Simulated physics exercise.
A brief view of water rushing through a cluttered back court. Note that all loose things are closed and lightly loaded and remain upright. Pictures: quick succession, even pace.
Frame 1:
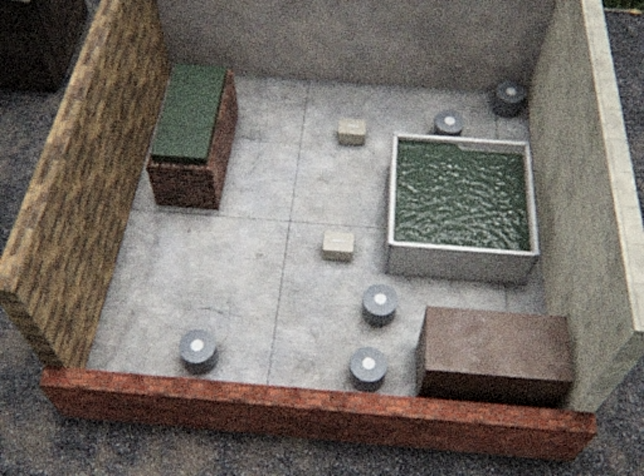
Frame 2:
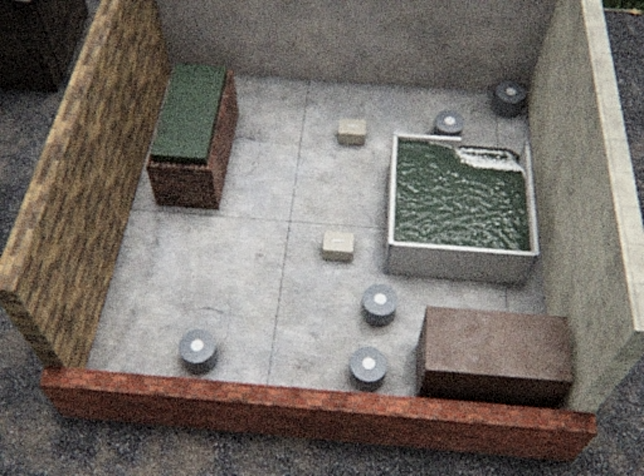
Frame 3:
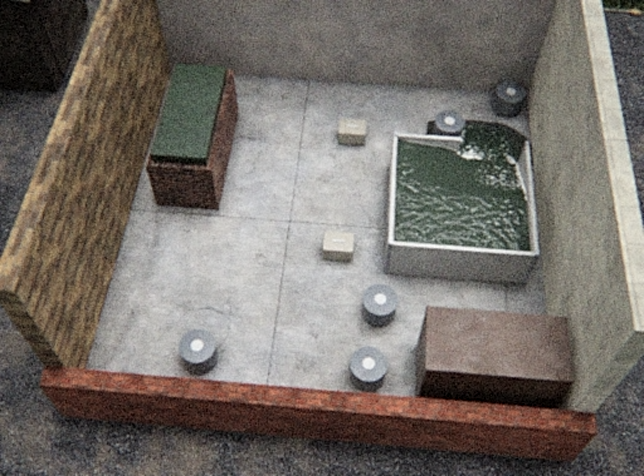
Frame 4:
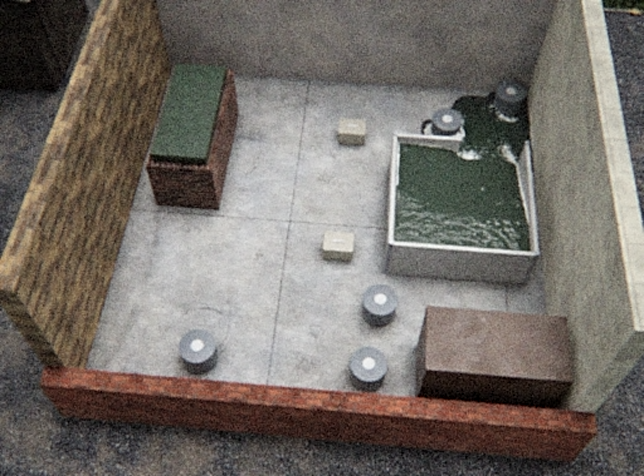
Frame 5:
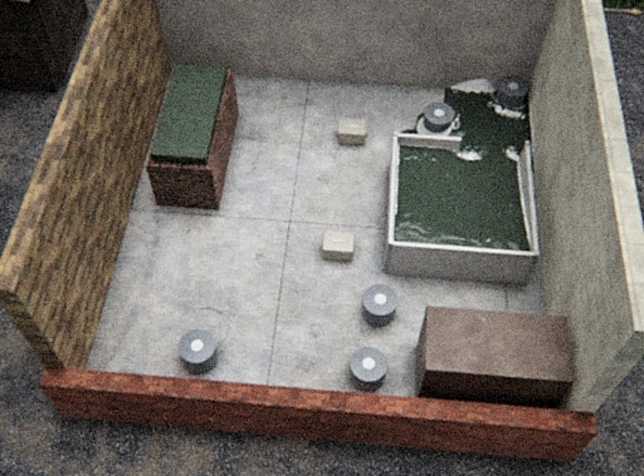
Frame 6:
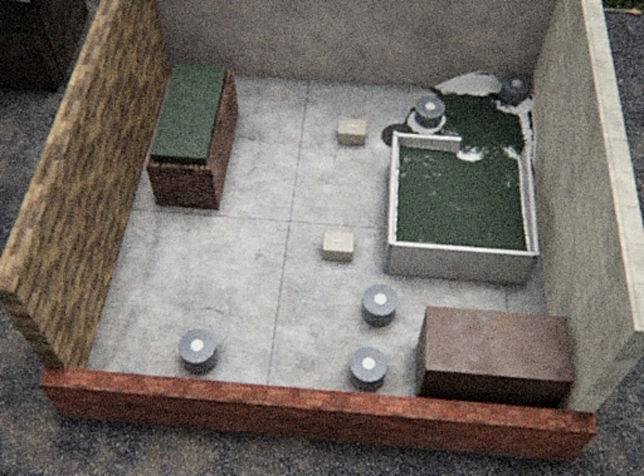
Dark green water pours through a gap in the far side of a square tank in a walled court and spreads across the floor behind it, nudging one grey tub leftward and another slightly toward the back right.
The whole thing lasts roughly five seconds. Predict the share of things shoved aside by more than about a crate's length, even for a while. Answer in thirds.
One to two thirds.
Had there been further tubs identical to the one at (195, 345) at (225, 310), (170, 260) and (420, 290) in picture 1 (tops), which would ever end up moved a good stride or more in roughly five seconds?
Per listing: Largely stays, largely stays, largely stays.
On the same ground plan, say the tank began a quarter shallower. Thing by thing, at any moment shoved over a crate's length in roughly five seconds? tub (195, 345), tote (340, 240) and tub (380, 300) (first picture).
Result by item: Didn't cover it; didn't cover it; didn't cover it.
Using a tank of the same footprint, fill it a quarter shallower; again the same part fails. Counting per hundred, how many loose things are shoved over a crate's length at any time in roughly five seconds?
40 per cent.
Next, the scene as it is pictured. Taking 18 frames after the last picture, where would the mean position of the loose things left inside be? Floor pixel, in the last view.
What remains is centred near (316, 252).
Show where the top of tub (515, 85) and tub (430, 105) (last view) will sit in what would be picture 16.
The first top is near (462, 72) and the second near (376, 127).
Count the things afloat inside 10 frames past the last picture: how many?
Counting them up gives 1.
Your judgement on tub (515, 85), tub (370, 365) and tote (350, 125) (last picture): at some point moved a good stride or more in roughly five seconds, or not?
Tally in given order: The full distance / less than that / the full distance.
A moment on, 1 of 7 are well off their spots; 1 afloat.
Next, 2 of 7 are well off their spots; 1 afloat.
Later, 3 of 7 are well off their spots; 1 afloat.
In the end, 3 of 7 are well off their spots, and 3 have been at some point; 1 afloat.
